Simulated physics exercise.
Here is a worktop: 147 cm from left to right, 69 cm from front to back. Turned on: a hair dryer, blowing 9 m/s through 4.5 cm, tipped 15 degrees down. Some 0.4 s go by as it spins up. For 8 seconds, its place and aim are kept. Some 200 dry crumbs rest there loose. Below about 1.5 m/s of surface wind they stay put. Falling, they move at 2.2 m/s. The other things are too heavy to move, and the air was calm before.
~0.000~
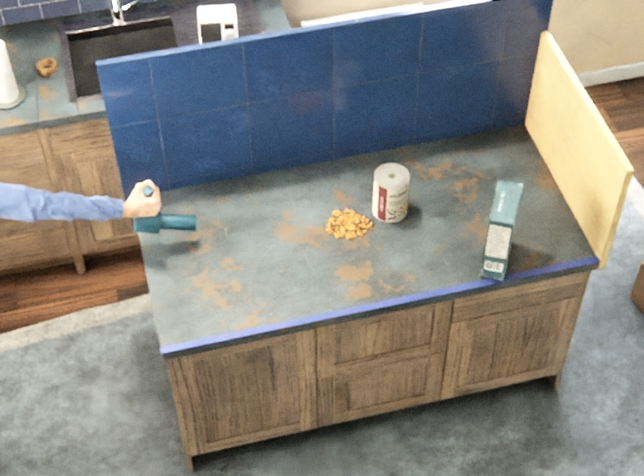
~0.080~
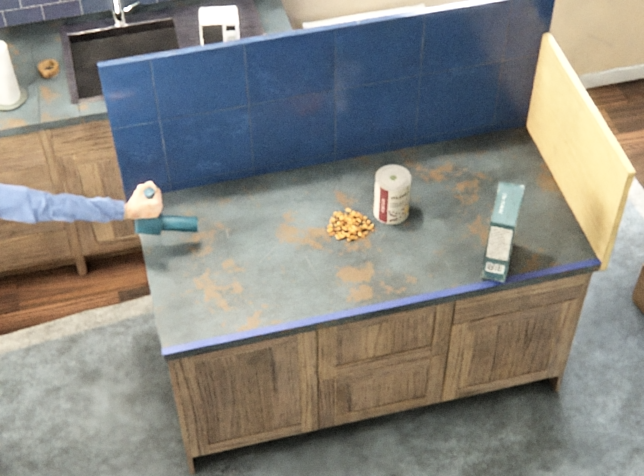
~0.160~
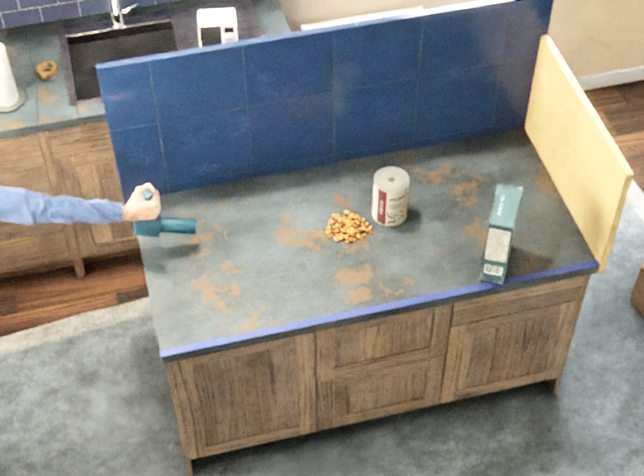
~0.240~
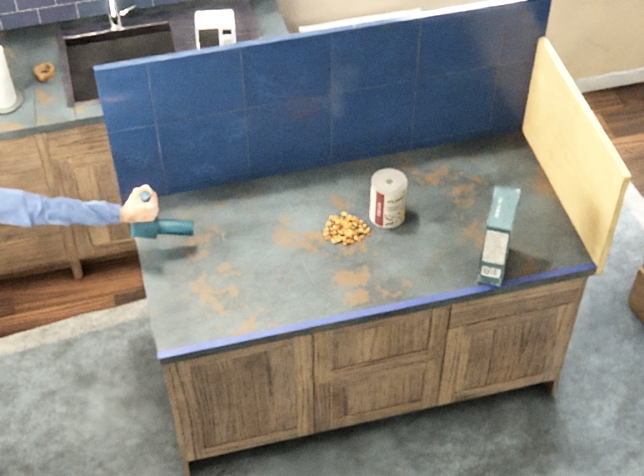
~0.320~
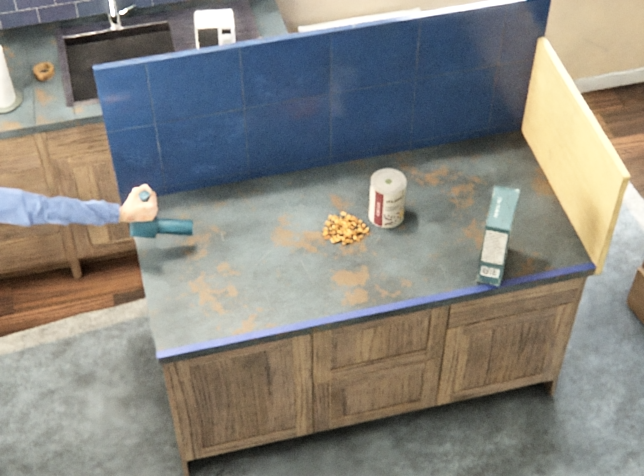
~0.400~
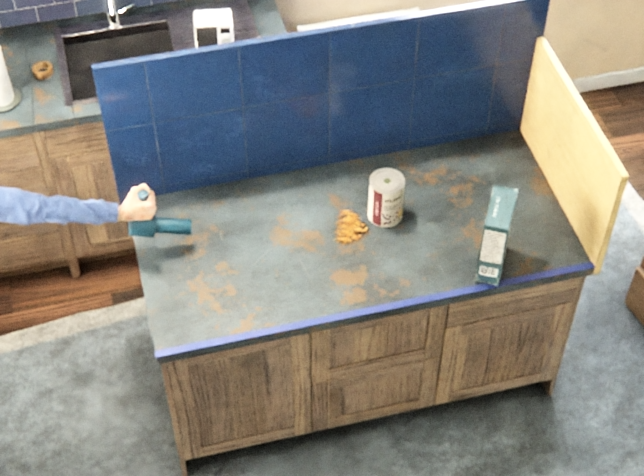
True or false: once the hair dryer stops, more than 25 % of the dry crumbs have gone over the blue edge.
False.
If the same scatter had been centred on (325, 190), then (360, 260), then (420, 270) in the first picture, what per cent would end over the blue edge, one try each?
Taking the three spots in order, you'd get around 0 percent, 20 percent and 30 percent.
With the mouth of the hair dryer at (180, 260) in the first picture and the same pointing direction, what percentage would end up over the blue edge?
Then around 0 percent.
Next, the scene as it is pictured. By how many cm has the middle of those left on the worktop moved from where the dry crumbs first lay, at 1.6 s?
It works out to close to 45 cm.
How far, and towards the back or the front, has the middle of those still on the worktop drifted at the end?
It drifts toward the closer edge, close to 15 cm in all.
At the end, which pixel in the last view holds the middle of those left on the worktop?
I'd put it around (495, 233).
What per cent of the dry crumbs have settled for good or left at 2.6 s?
50 per cent.
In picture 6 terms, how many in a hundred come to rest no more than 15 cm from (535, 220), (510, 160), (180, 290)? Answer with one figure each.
I would say some 30 %, 20 % and 0 % respectively.
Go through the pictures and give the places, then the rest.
In the first picture, the middle of the dry crumbs is near (348, 223), none has stirred yet and the mouth of the hair dryer is at (195, 223).
In the second picture, the middle of the dry crumbs is near (347, 225), none has stirred yet and the blue edge is centred on (389, 308).
In the third picture, the middle of the dry crumbs is near (346, 227), none has stirred yet, the top of a tin is at (392, 179) and the top of a carton is at (506, 205).
In the fourth picture, the middle of the dry crumbs is near (343, 229) and none has stirred yet.
In the fifth picture, the middle of the dry crumbs is near (343, 228) and none has stirred yet.
In the sixth picture, the middle of the dry crumbs is near (350, 227), the farthest in sight from the hair dryer is at (366, 229) and about 50 % have left their places.
After 1.6 s the count stands so, 0 % are over the blue edge; the middle of those still in play is near (478, 237).
After 2.6 s the count stands so, 0 % are over the blue edge; the middle of those still in play is near (479, 238).
After 4.4 s the count stands so, 0 % are over the blue edge; the middle of those still in play is near (507, 233).
After 8.0 s, at the end, 0 % are over the blue edge; the middle of those still in play is near (495, 233).
